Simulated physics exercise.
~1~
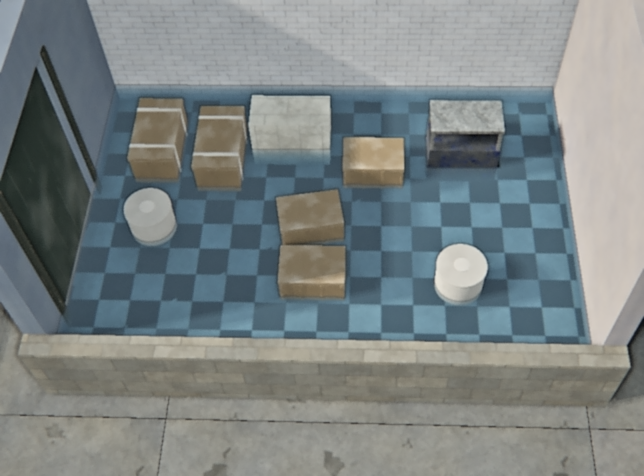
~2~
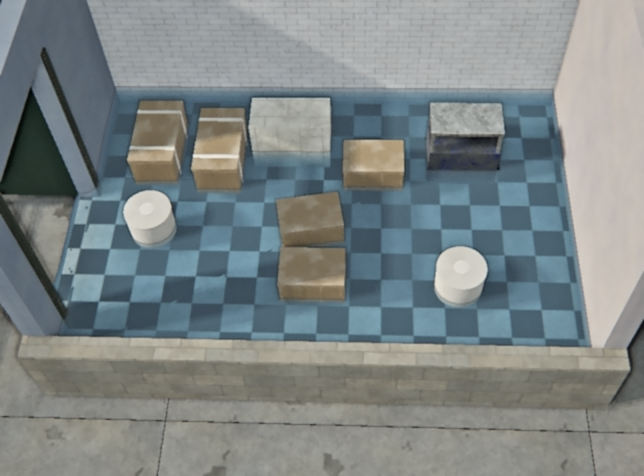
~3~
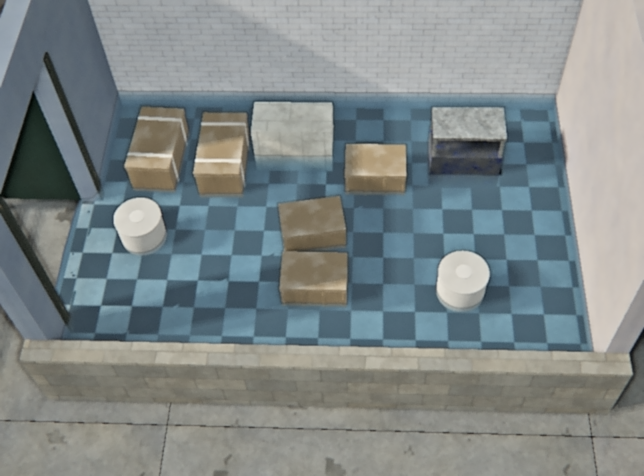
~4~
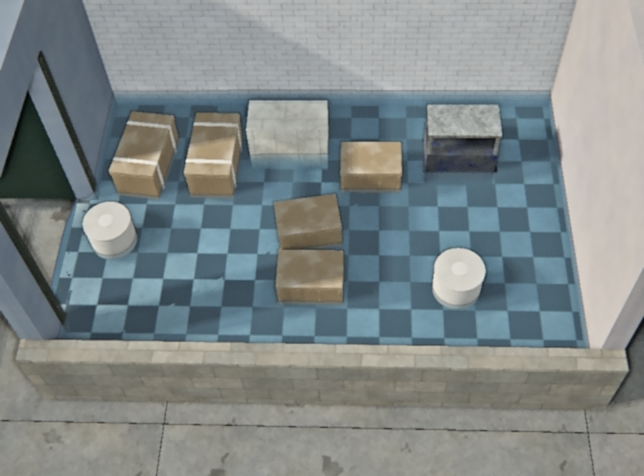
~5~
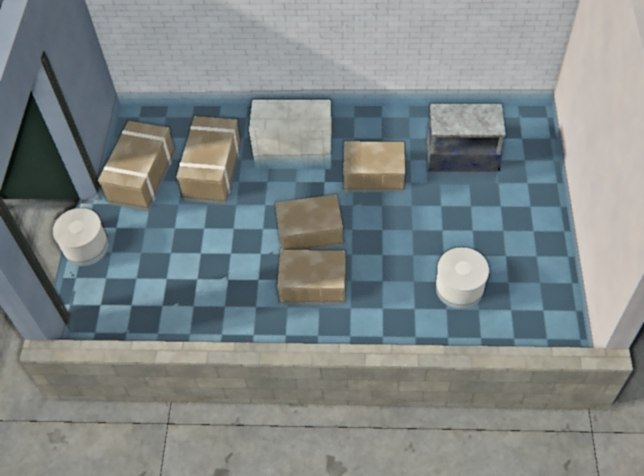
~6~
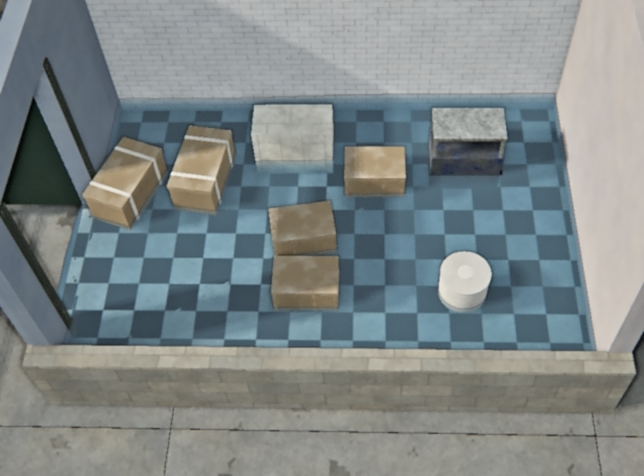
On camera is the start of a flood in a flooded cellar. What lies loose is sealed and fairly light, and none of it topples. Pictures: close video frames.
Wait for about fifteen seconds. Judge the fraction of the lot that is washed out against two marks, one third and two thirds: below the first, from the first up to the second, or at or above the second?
Not below two thirds.
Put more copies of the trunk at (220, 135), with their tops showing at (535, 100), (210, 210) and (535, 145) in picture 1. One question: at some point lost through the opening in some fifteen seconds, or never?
For the three copies in the stated order: Remained, escaped, remained.
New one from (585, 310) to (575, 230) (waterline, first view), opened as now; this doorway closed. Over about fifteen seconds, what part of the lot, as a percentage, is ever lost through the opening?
I reckon close to 60 per cent.
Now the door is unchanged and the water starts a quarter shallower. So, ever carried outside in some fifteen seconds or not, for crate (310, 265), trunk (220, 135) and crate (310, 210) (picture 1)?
Respectively: Exited / exited / exited.
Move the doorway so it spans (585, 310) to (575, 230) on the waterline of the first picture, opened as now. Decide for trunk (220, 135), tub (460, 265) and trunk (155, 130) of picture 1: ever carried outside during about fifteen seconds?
Remains, escapes, remains.
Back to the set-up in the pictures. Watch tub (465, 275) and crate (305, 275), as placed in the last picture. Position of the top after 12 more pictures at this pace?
First top about at (364, 282); second top about at (71, 277).
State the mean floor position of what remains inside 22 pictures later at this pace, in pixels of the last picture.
Their average sits at about pixel (211, 269).
A moment on, 2 of 7 are out; 5 afloat.
Next, 3 of 7 are out; 4 afloat.
Later, 5 of 7 are out; 2 afloat.
In the end, 6 of 7 are out; 1 afloat.
